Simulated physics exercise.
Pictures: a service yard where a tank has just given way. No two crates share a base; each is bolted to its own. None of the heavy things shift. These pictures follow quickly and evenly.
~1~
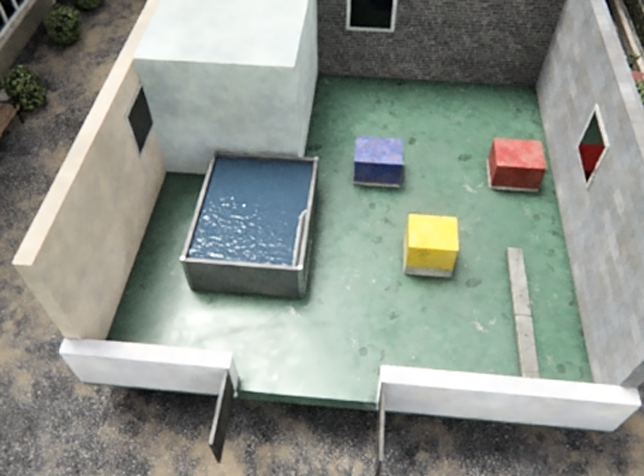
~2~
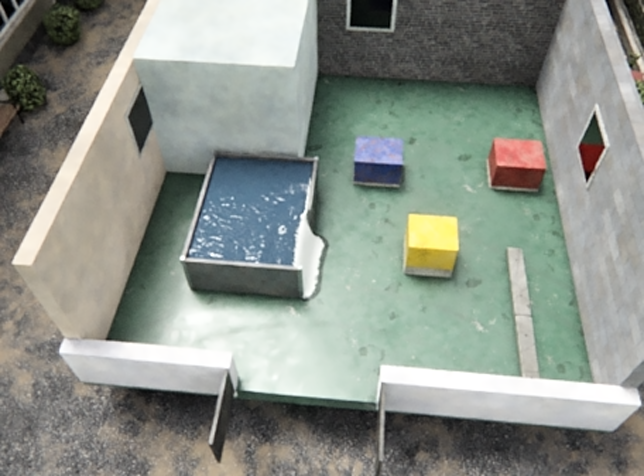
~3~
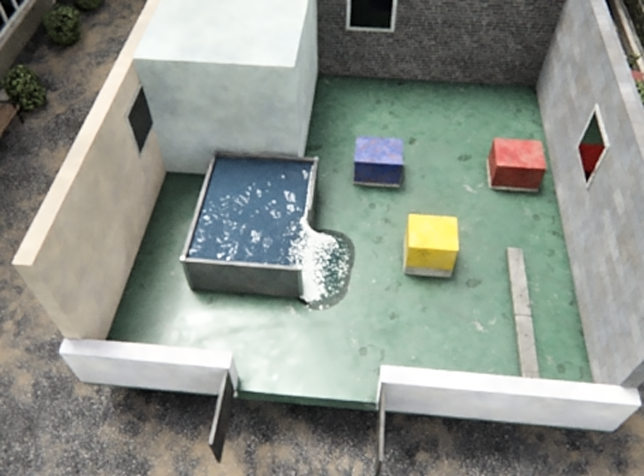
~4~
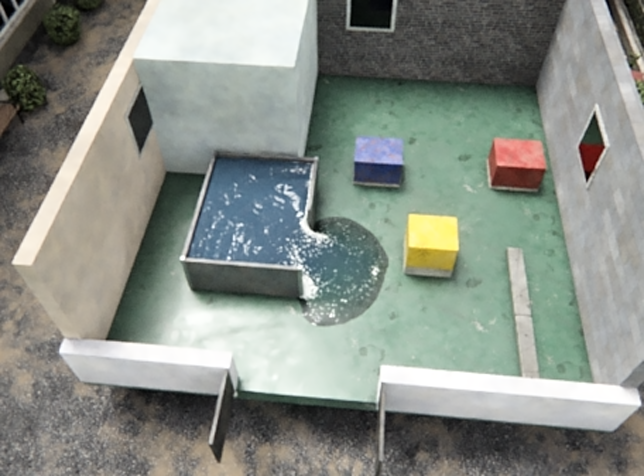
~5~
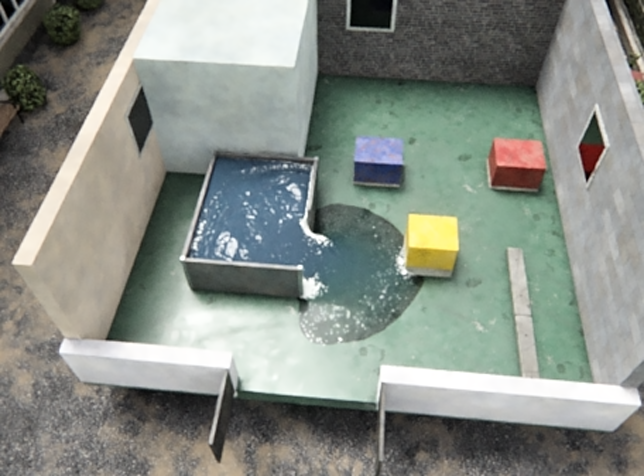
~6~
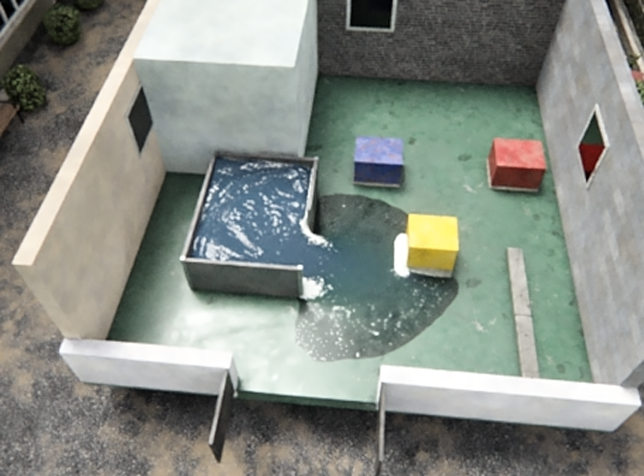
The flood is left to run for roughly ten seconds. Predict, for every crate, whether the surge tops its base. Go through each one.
In the end the red crate is not above the water. The blue crate is not above the water. The yellow crate is not above the water.
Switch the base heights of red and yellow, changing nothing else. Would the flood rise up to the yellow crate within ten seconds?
As for the yellow crate crate, it is drenched.
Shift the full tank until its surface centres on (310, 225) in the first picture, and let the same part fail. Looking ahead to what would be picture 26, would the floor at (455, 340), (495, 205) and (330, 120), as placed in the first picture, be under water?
The first spot is inundated, the second inundated, and the third not reached.
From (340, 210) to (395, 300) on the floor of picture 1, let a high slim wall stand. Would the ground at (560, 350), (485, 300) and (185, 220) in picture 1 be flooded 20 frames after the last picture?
One by one: Soaked, soaked, spared.
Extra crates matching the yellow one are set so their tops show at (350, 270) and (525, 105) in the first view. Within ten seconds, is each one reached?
One after the other: Is topped, stays dry.
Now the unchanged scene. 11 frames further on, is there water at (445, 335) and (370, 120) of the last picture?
First spot soaked, second spot bare.
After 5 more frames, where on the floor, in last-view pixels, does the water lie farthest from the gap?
Approximate pixel: (555, 338).
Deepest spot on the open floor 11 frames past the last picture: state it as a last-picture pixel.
I'd point to (591, 406).
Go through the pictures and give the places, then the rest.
The water tank at (254, 209) is whole and still, in the first picture.
The front is at (319, 239), out from the gap at (304, 258), in the second picture.
The front is at (346, 241), out from the gap at (304, 258), in the third picture.
The front is at (382, 257), out from the gap at (304, 259), in the fourth picture.
The front is at (417, 283), out from the gap at (304, 259), in the fifth picture.
The front is at (453, 289), out from the gap at (304, 258), in the sixth picture.
A moment on, water covers 25 % of the floor; the red crate not reached, the blue crate water round its plinth, the yellow crate water round its plinth.
Next, water covers 40 % of the floor; the red crate water round its plinth, the blue crate water round its plinth, the yellow crate water round its plinth.
Then, water covers 60 % of the floor; the red crate water round its plinth, the blue crate water round its plinth, the yellow crate water round its plinth.
Later, water covers 70 % of the floor; the red crate water round its plinth, the blue crate water round its plinth, the yellow crate water round its plinth.
In the end, water covers 90 % of the floor; the red crate was topped, the blue crate was topped, the yellow crate was topped.
